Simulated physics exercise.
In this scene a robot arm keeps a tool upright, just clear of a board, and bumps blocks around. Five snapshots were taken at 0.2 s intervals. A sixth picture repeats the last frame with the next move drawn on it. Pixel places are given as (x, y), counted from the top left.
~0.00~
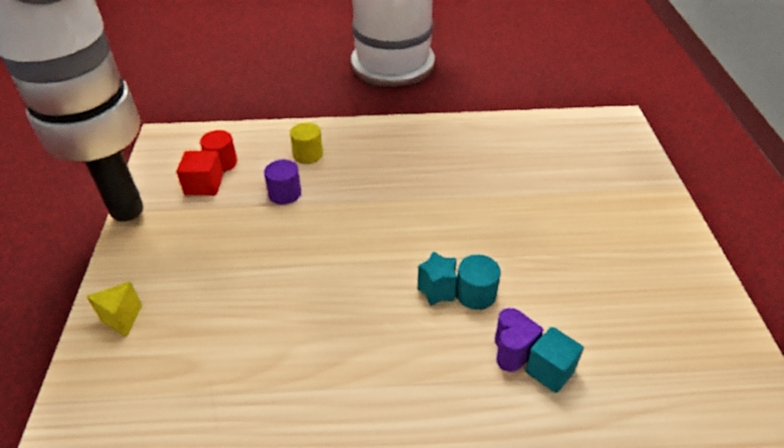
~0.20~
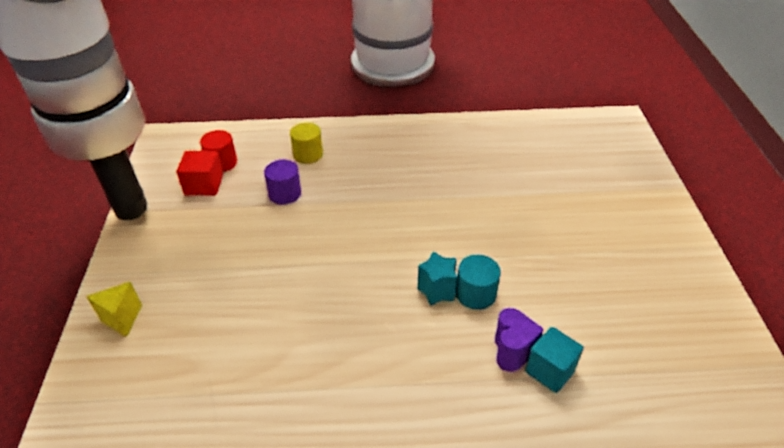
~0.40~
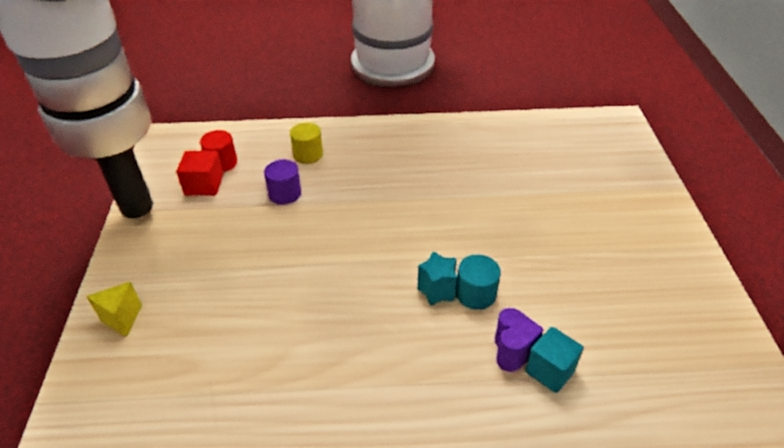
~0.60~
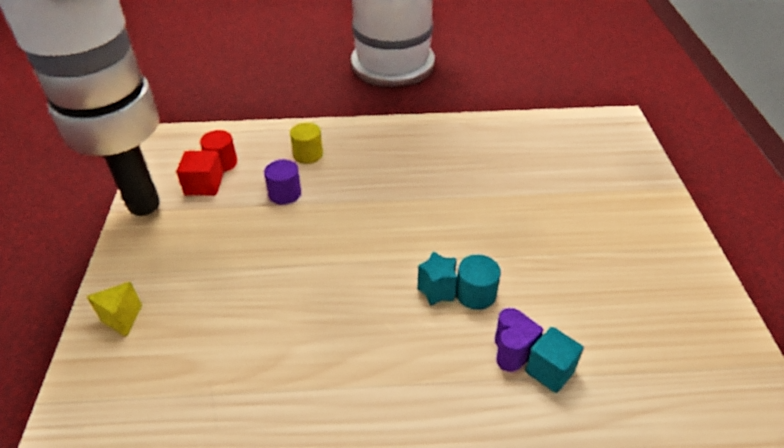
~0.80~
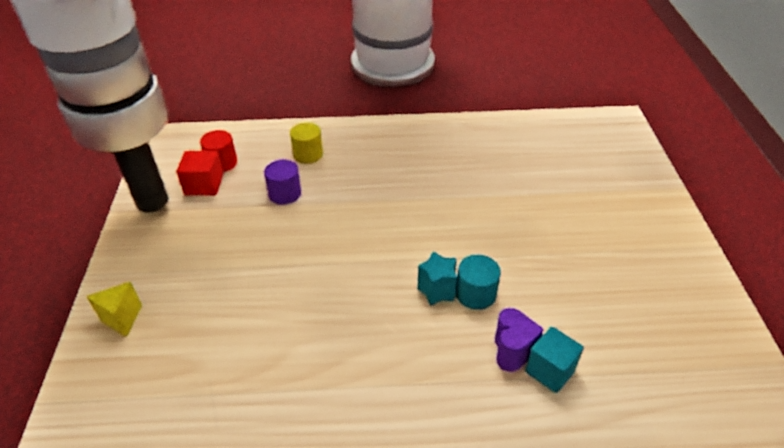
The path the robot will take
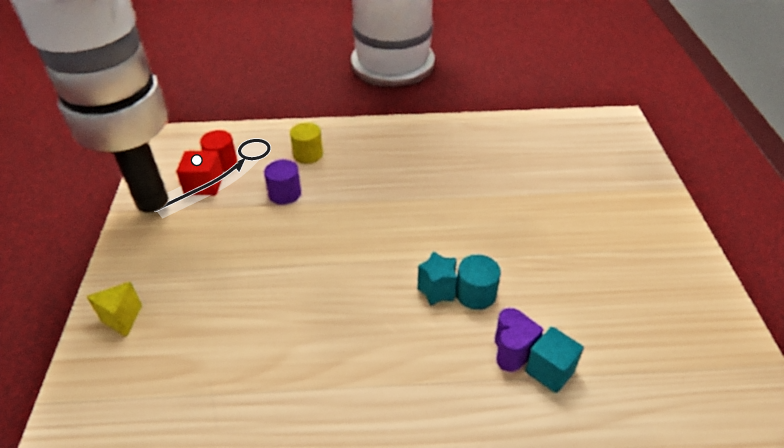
In this clip, a robot arm with a black cylindrical tip moves slightly right along the left side of a wooden board, nearing a red cube, while the red, yellow, purple and teal blocks stay still.
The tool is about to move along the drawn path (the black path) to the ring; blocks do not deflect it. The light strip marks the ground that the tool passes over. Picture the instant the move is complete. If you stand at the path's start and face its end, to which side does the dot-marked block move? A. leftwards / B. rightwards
B.
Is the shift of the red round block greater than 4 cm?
That would be a yes.
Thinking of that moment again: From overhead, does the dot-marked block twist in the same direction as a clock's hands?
Going by the path, yes.
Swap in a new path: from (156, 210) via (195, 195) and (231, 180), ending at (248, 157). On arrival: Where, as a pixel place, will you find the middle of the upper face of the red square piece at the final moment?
My estimate: (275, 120).
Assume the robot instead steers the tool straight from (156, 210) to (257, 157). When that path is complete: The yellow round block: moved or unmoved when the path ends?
The block moves away from its spot.
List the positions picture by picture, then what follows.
In the first picture, lower end of the tool (128, 211), tops of blocks, red square piece (197, 160), red round block (216, 139), purple round block (281, 169), yellow round block (305, 131).
In the second picture, tool (132, 210), blocks as before.
In the third picture, tool (137, 208), blocks as before.
In the fourth picture, tool (144, 206), blocks as before.
In the fifth picture, tool (153, 202), red square piece (197, 160), red round block (216, 139), purple round block (281, 169), yellow round block (305, 131).
The drawn path runs from (156, 210) by way of (195, 191) and (229, 172) to (254, 149); the dot is on the red square piece.
The first path, step by step. One third of the way, tool (193, 183); red square piece (223, 151); red round block (227, 130).
Two thirds of the way, tool (228, 164); red square piece (259, 136), turned 25° clockwise; red round block (239, 119).
At the end, tool (253, 142); red square piece (280, 127), turned 95° clockwise; red round block (243, 109); purple round block not moved; yellow round block (310, 132).
